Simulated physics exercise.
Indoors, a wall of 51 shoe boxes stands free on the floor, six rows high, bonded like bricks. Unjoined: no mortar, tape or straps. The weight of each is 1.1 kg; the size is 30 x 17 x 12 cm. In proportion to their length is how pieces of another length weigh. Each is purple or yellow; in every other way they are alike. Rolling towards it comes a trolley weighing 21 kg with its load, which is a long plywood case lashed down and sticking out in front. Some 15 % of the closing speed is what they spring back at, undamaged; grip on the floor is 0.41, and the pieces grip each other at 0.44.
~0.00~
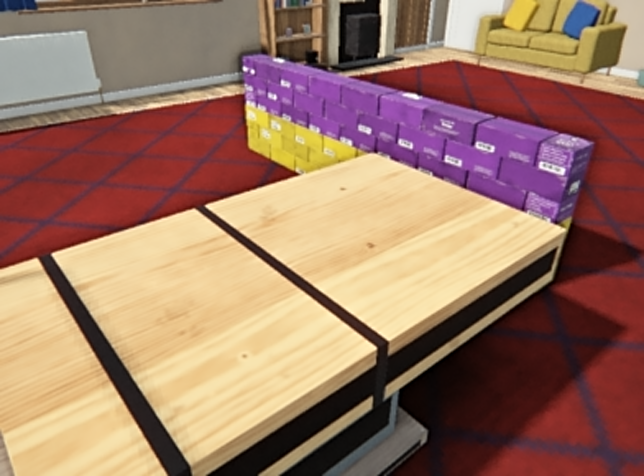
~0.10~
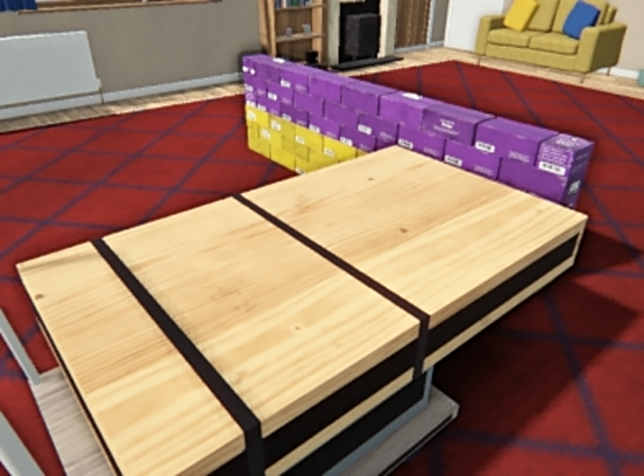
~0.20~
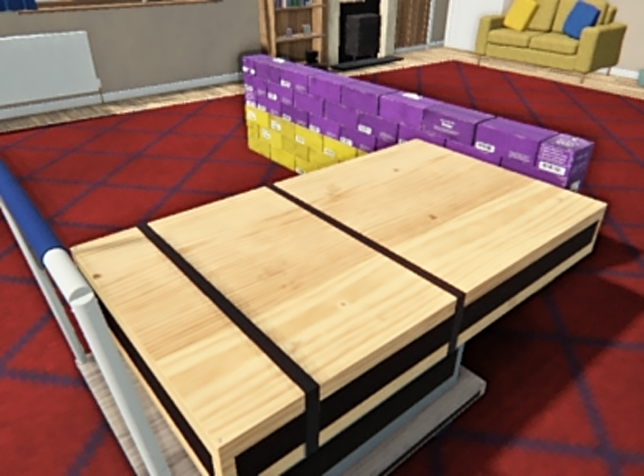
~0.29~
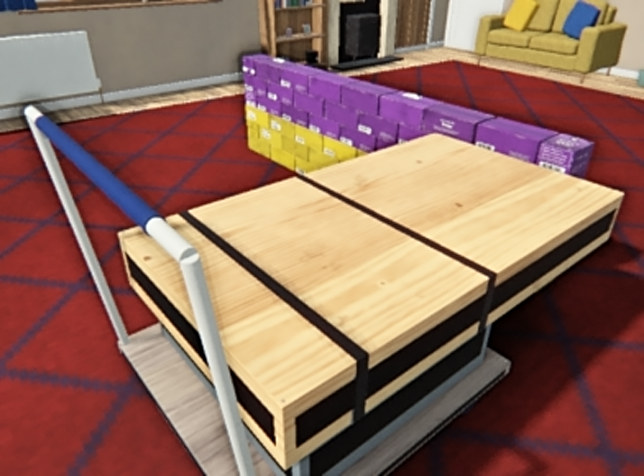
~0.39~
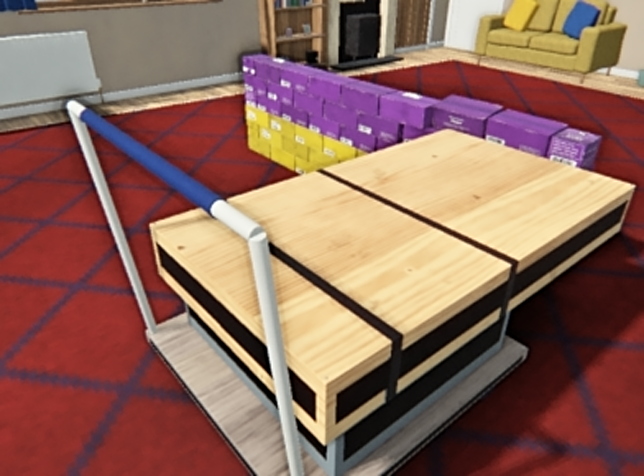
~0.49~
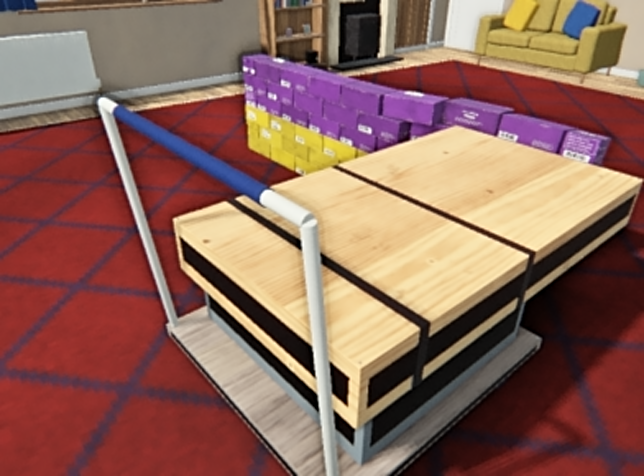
In a living room with a patterned red carpet, seen from a fixed, raised viewpoint, a yellow sofa, a shelf and a fireplace stand along the far side. A free-standing wall of purple boxes, yellow at its lower left, stands behind a flat trolley with a blue-gripped handle, carrying a black-strapped wooden case. The trolley rolls away toward the right, and the case's overhanging front end pushes into the wall's right part, shifting several purple boxes backward.
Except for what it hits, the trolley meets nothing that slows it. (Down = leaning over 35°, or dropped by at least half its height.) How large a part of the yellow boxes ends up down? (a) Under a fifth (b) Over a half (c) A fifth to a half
a, under a fifth.
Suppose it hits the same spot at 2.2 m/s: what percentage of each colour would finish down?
In that case yellow 20, purple 40 per cent.
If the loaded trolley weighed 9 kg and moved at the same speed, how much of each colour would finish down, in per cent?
In that case yellow comes to 0 and purple to 40 percent.
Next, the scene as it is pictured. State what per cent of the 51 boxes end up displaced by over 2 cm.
Answer: 30 %.
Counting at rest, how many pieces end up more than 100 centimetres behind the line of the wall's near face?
Around 4 of the pieces.
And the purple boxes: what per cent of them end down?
For purple, it's 40 per cent down at the end.
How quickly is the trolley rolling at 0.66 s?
0.7 m/s, roughly.
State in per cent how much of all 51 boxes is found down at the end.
It works out at roughly 25 per cent.
By 0.66 s, load 28 cm past the wall's line, still rolling; 3 of the 25 yellow boxes down (11 of 51 in all colours); top yellow box unmoved.
By 0.96 s, load 48 cm past the wall's line, still rolling; 3 of the 25 yellow boxes down (13 of 51 in all colours); top yellow box unmoved.
When it is over (2.5 s), load 75 cm past the wall's line, stopped; 3 of the 25 yellow boxes down (13 of 51 in all colours); top yellow box unmoved; top purple box unmoved. That is 12 per cent. In pixels of the last frame, middles, top yellow box near (266, 115), top purple box near (334, 88).
